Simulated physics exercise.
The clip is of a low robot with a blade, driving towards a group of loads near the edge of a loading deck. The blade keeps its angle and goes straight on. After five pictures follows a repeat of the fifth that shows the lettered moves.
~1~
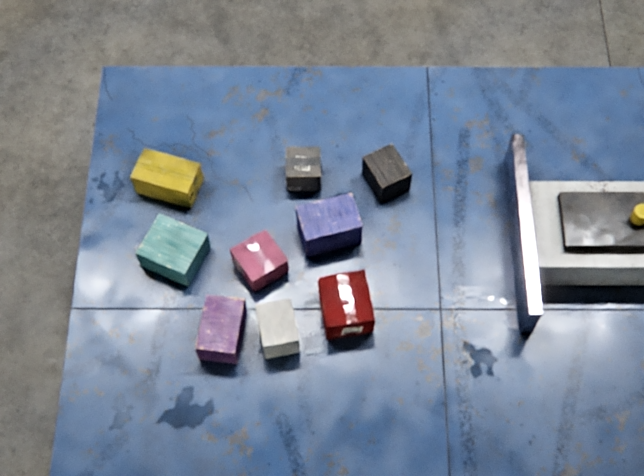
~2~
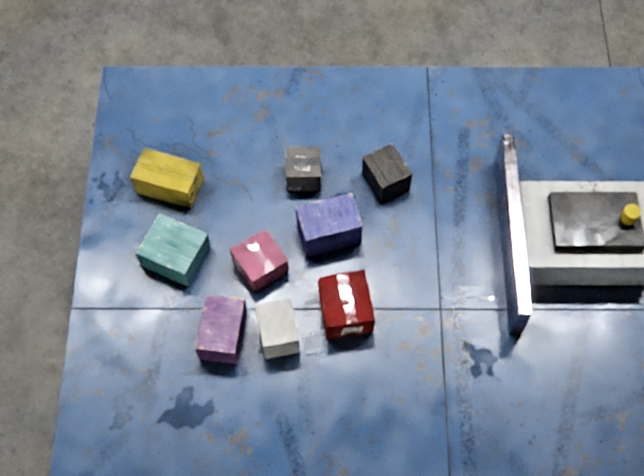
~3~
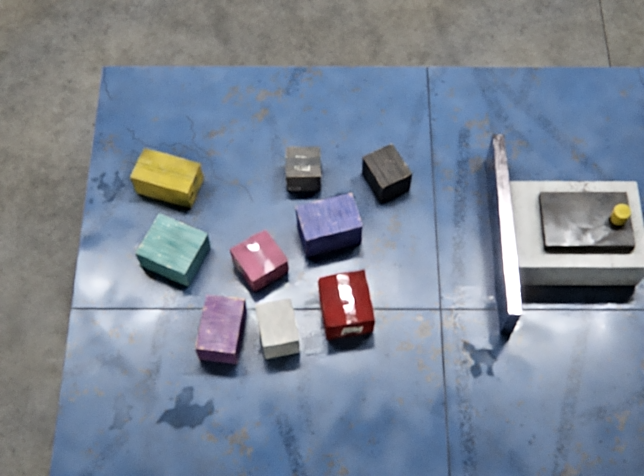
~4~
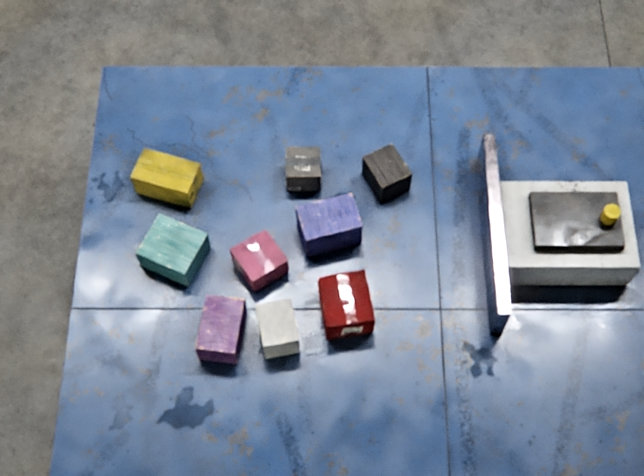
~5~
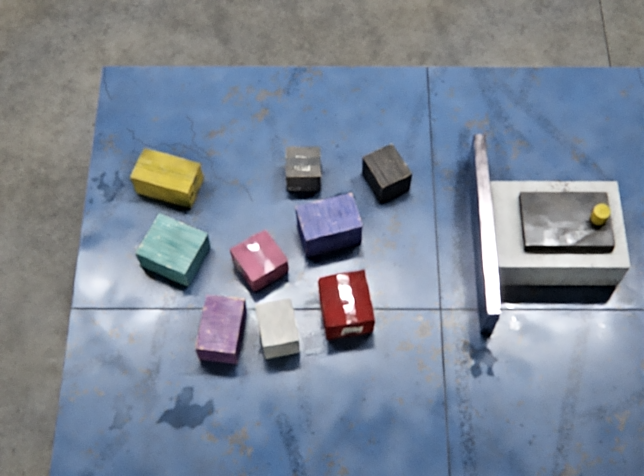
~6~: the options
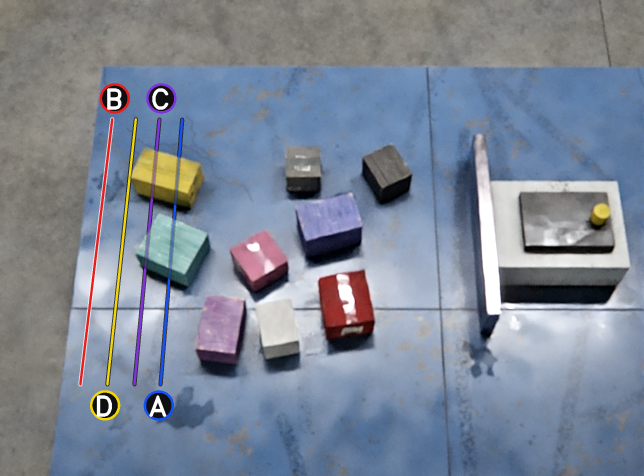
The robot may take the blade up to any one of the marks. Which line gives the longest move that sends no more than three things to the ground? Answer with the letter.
No fourth one falls up to C.
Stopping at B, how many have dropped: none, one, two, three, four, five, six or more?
By then, six or more.
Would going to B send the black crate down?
By then, yes.
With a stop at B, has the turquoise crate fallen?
Yes.
On the marked copy, A at (172, 243); B at (97, 243); C at (148, 243); D at (123, 243).
With C. Early on, robot (437, 220); black crate (340, 172); red parcel (335, 304).
Further on, robot (314, 220); yellow parcel (141, 183); purple crate (130, 333).
At the end, robot (217, 219); purple crate over the edge; turquoise crate over the edge; three fallen.
As for the rest, A is within the limit but short; B drops nine; D drops five.
